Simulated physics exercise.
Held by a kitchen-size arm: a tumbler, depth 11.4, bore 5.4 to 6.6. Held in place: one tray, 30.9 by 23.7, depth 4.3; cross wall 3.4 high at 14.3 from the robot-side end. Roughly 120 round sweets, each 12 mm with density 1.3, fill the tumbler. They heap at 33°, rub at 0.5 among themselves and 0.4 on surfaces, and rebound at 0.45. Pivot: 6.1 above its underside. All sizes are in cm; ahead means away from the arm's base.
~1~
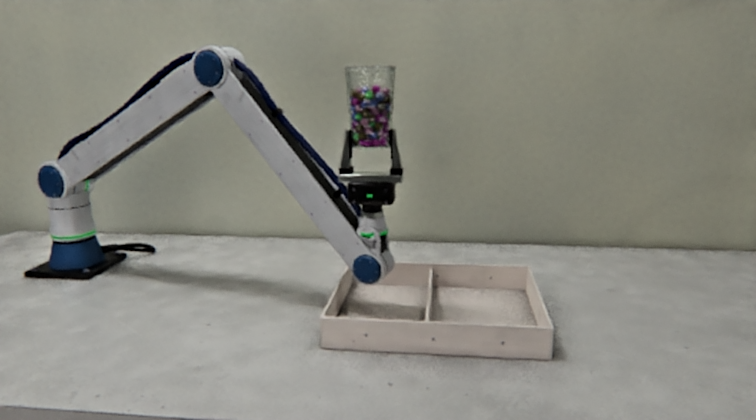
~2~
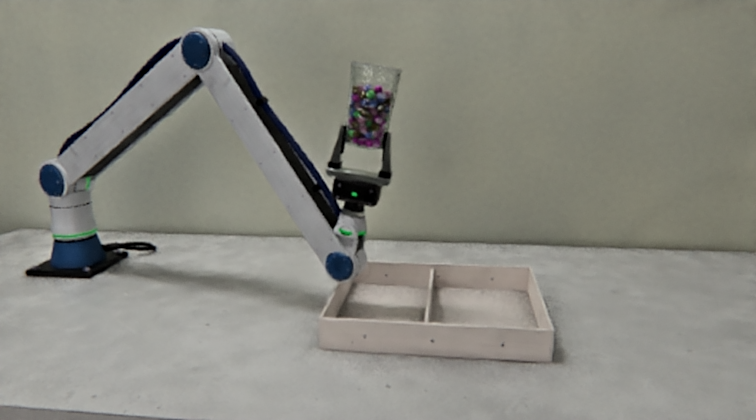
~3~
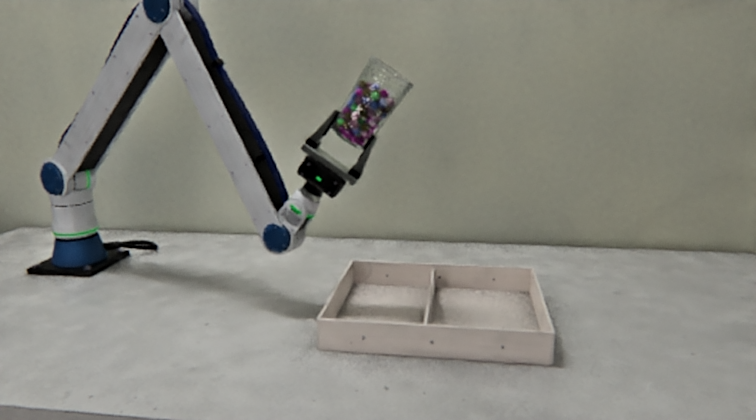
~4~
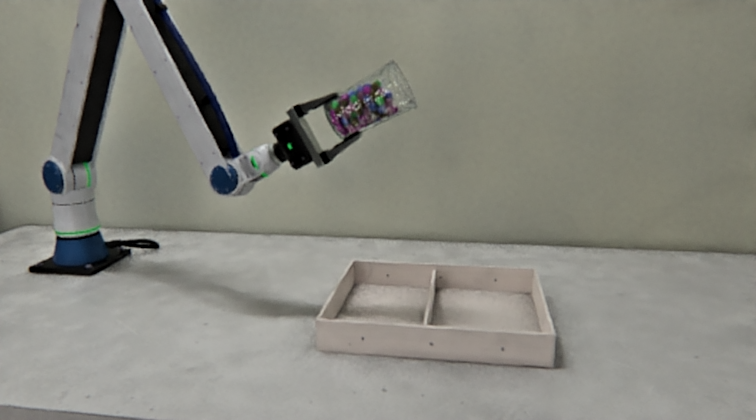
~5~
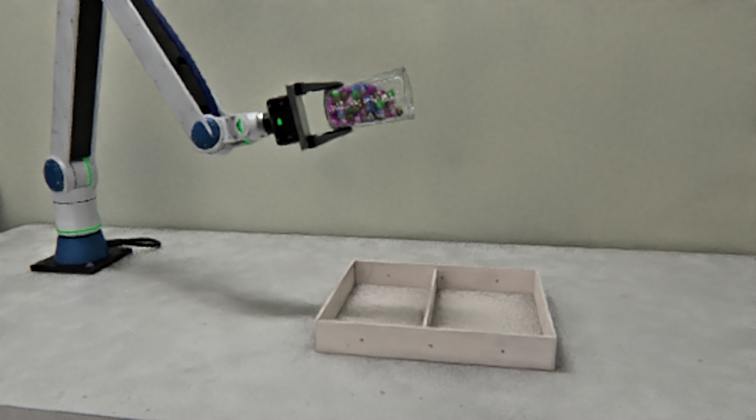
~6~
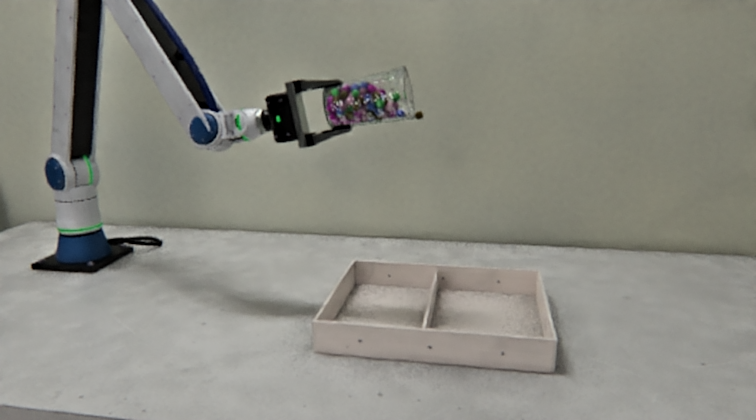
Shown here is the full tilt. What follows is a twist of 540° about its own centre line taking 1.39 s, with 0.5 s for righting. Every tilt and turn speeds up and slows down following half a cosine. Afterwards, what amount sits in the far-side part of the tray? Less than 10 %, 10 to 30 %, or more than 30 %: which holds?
The share is 10 to 30 %.
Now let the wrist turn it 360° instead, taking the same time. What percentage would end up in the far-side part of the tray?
I'd expect some 15 per cent.
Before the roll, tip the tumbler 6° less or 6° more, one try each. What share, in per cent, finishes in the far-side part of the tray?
Roughly 5 % on the first try and 30 % on the second.
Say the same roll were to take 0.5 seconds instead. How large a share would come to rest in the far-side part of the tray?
Estimated share: Close to 5 %.
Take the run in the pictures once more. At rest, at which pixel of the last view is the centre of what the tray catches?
It's centred about (492, 319).
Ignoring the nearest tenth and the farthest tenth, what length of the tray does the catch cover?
12 cm or thereabouts.
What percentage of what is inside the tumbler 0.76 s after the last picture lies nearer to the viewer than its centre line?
Looks like around 40 per cent is in the front half.
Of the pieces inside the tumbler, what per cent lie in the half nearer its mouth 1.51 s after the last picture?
Close to 35 per cent is in the half by the mouth.
Then, 0.76 s on, tipped 79°, highest piece 35 above the table; 109 in the tumbler, 4 in the far-side part, 6 in flight or on a rim.
Then, 1.51 s on, tipped 68°, highest piece 34 above the table; 96 in the tumbler, 22 in the far-side part, 1 in flight or on a rim.
Then, 2.09 s on, upright, highest piece 35 above the table; 96 in the tumbler, 23 in the far-side part.
Then, 2.79 s on, upright, highest piece 35 above the table; 96 in the tumbler, 23 in the far-side part.
In the end, 96 in the tumbler, 23 in the far-side part. That is 19 % in the far-side part of the tray.
